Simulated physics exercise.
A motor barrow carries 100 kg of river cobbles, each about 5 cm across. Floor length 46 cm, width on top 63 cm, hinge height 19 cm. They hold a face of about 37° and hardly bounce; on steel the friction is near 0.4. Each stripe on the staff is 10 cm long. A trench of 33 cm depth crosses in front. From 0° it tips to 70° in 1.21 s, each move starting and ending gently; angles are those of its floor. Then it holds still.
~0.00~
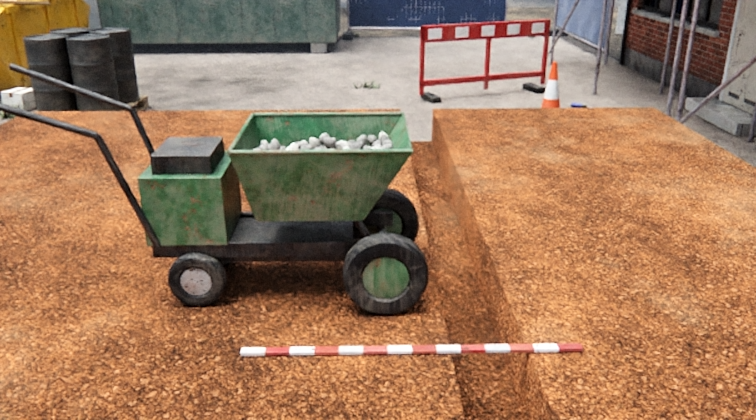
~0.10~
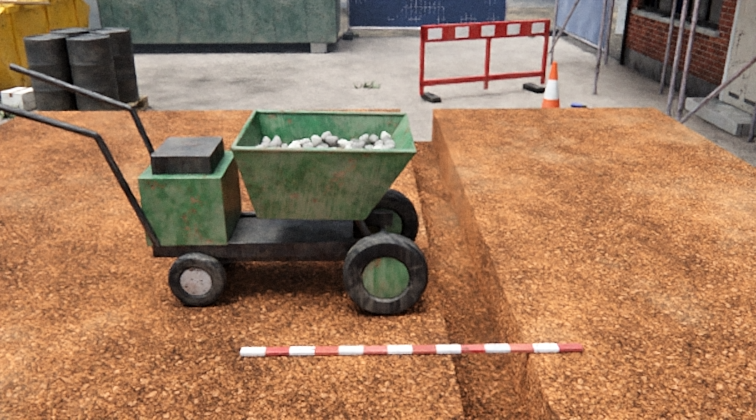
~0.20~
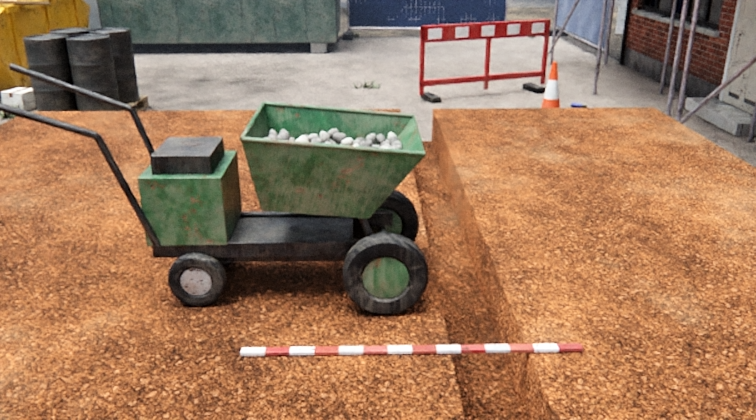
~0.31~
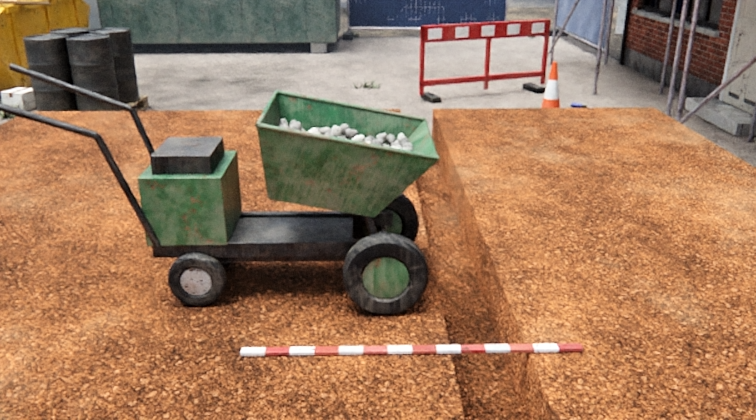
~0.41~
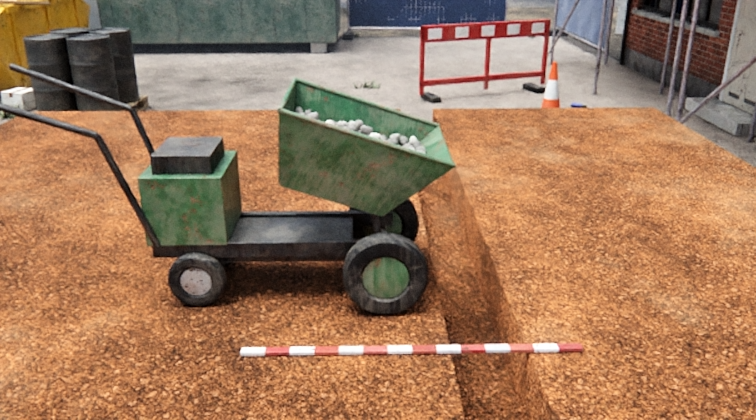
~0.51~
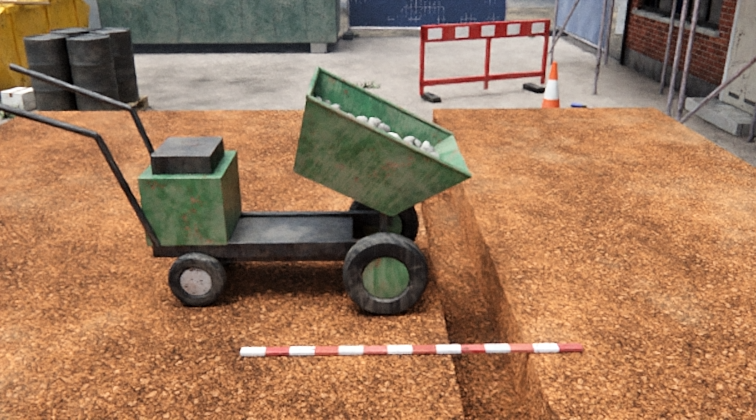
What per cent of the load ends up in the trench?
Some 15 per cent of it.
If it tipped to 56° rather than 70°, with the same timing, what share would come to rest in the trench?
In that case some 0 per cent.
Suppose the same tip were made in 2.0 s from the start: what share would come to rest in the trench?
Then about 20 per cent.
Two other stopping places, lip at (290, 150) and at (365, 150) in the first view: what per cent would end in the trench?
Near 75 per cent from the first place, 65 from the second.
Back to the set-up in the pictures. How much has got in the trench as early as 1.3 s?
About 0 per cent by then.
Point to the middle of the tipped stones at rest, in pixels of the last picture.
Near (541, 278).
After 0.9 s the floor is at 59°; 100 % in the skip; the foremost stones are at (496, 206).
After 1.3 s the floor is at 70°; 79 % in the skip, 21 % past the trench; the foremost stones are at (583, 283).
After 1.7 s the floor is at 70°; 49 % in the skip, 51 % past the trench; the foremost stones are at (655, 279).
After 3.6 s the floor is at 70°; 8 % in the skip, 15 % in the trench, 77 % past the trench; the foremost stones are at (703, 278).
